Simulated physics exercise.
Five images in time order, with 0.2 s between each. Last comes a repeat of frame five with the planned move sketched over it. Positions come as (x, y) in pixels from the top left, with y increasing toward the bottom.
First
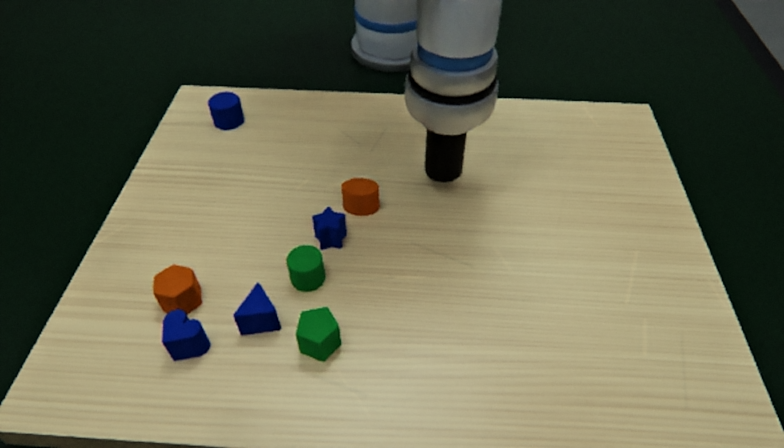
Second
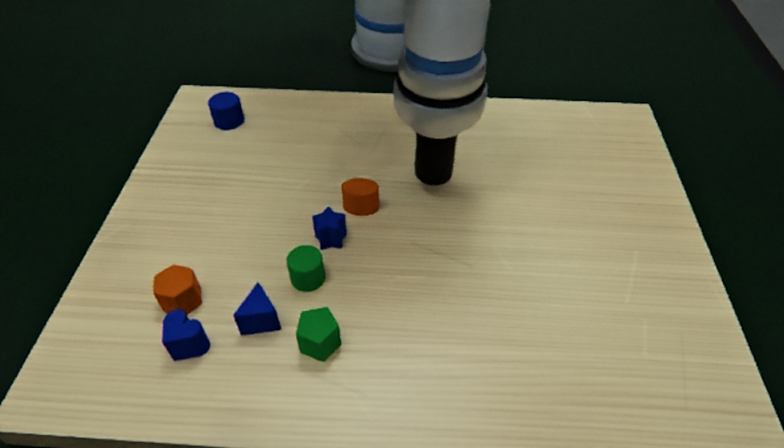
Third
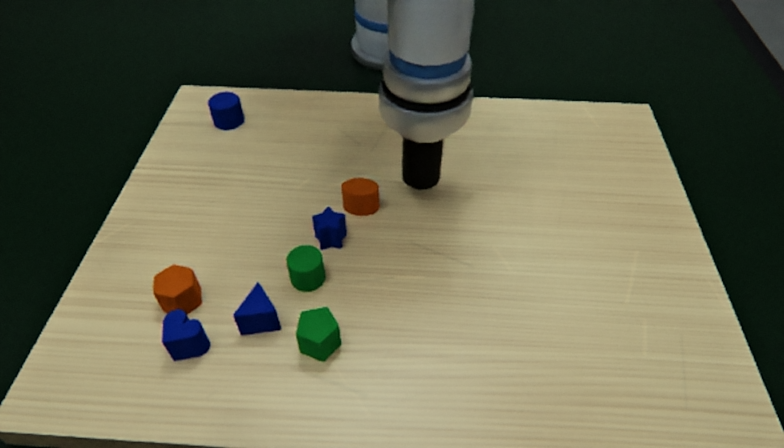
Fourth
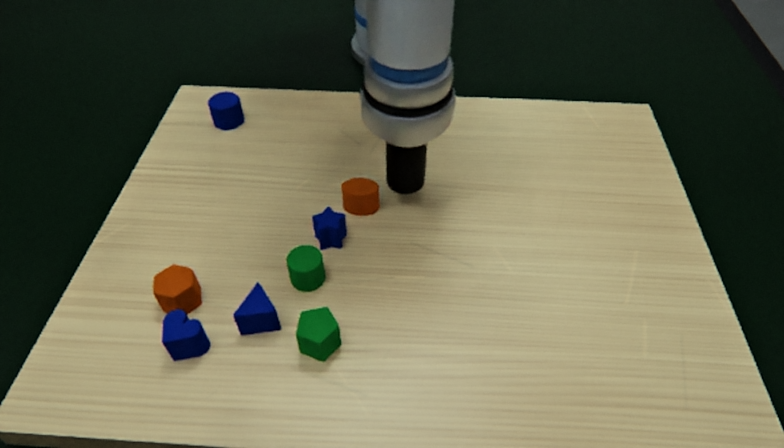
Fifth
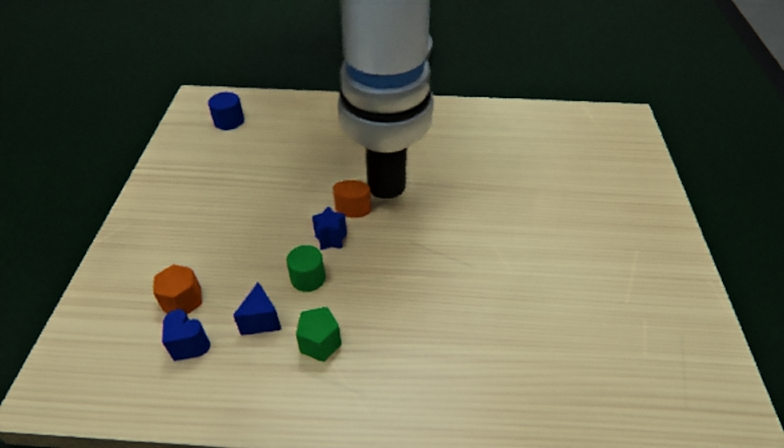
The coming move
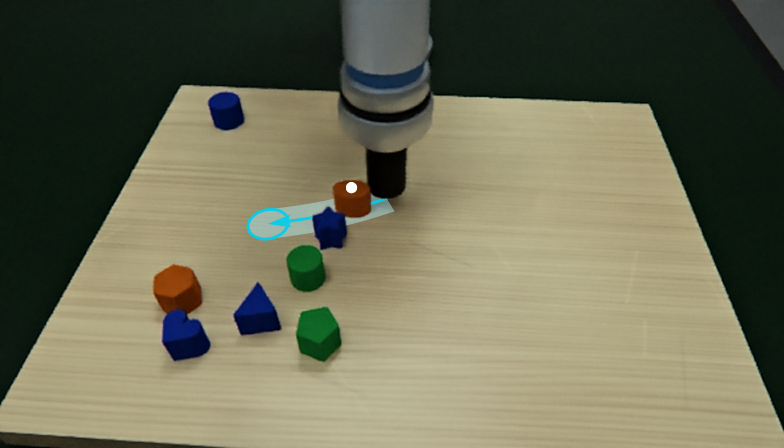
On a pale wooden tabletop, a robot arm's black stick moves left and nudges an orange cylinder slightly left among scattered blocks.
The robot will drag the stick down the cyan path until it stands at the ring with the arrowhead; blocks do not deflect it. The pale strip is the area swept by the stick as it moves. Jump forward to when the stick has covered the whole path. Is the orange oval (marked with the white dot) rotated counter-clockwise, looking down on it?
The answer is no.
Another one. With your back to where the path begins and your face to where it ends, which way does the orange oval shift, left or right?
It's pushed right.
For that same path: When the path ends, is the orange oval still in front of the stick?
Short answer: Yes.
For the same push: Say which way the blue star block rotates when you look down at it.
Rotates counter-clockwise.
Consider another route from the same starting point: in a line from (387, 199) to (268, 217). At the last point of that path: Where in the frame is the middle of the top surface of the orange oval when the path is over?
The middle of the upper face of the orange oval will lie at about (228, 216) in the picture.
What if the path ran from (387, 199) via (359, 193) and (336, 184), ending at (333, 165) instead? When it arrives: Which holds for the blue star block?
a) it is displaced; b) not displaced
My pick is b.
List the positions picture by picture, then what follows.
Tip of the stick (443, 170), middles of tops, green disc (304, 257), blue star block (328, 218), orange oval (360, 186), in the first picture.
Stick (434, 173), nothing pushed, in the second picture.
Stick (421, 177), nothing pushed, in the third picture.
Stick (405, 181), nothing pushed, in the fourth picture.
Stick (386, 186), green disc (304, 257), blue star block (328, 218), orange oval (352, 188), in the fifth picture.
The line goes from (387, 199) over (330, 214) to (268, 224); the dot is on the orange oval.
On the path given first. One third of the way, stick (346, 197); orange oval (309, 195), turned 20° clockwise.
Two thirds of the way, stick (306, 206); blue star block (323, 221), turned 35° anticlockwise; orange oval (268, 199), turned 45° clockwise.
At the end, stick (265, 211); green disc unmoved; blue star block (323, 221), turned 35° anticlockwise; orange oval (230, 199), turned 80° clockwise.
